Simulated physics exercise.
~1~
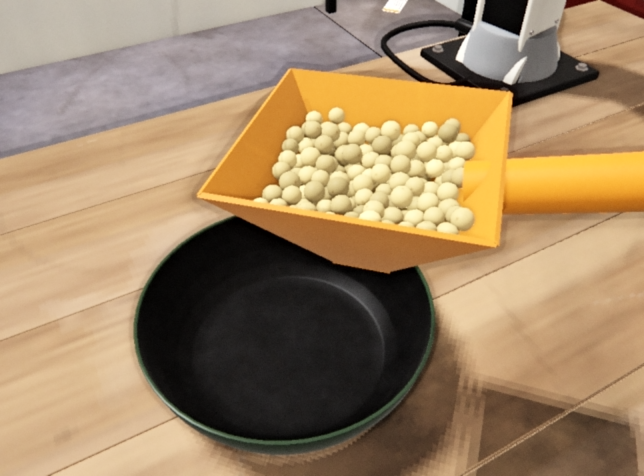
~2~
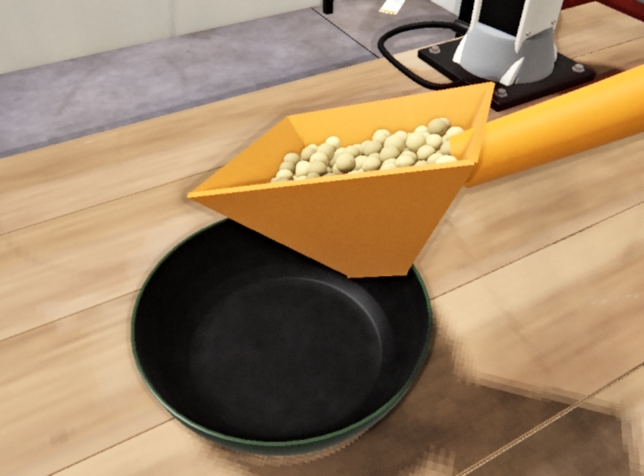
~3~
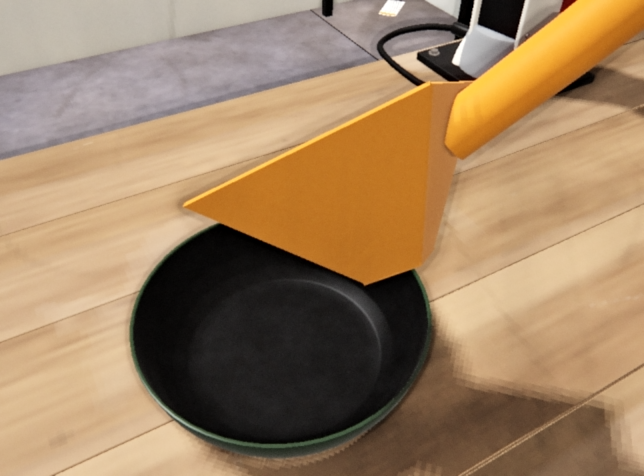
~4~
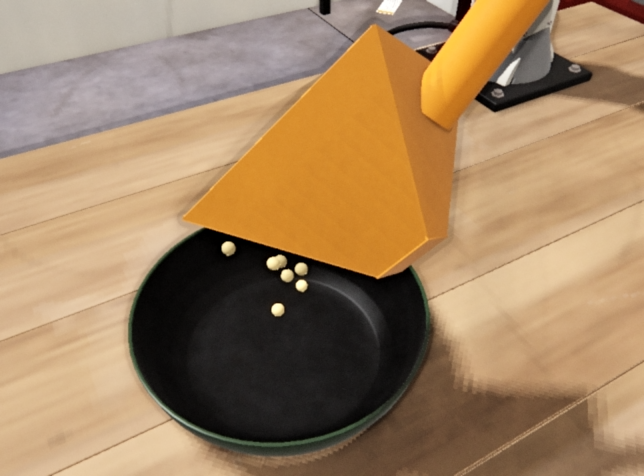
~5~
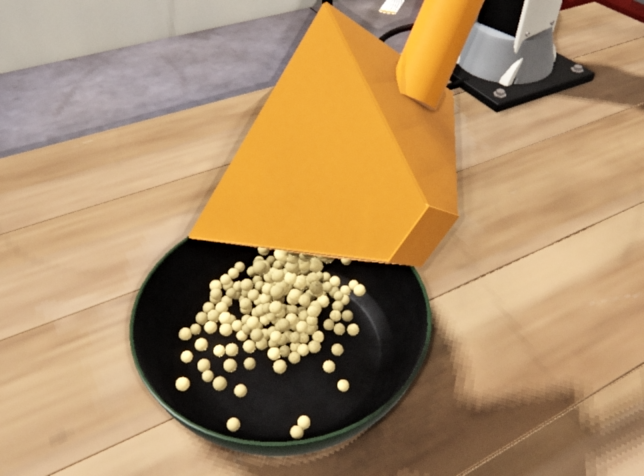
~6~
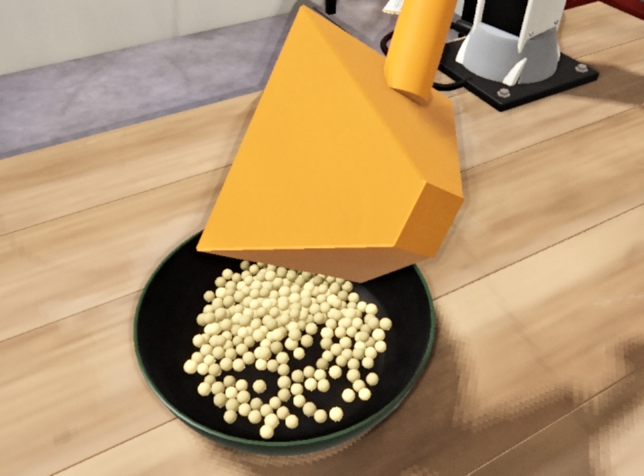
An orange scoop filled with pale round beans tilts steadily above a black pan on a wooden surface, hiding the beans from view before a few drop out, followed by a dense stream. The beans spread across the pan, ending in a loose pile beneath the steeply tipped scoop.
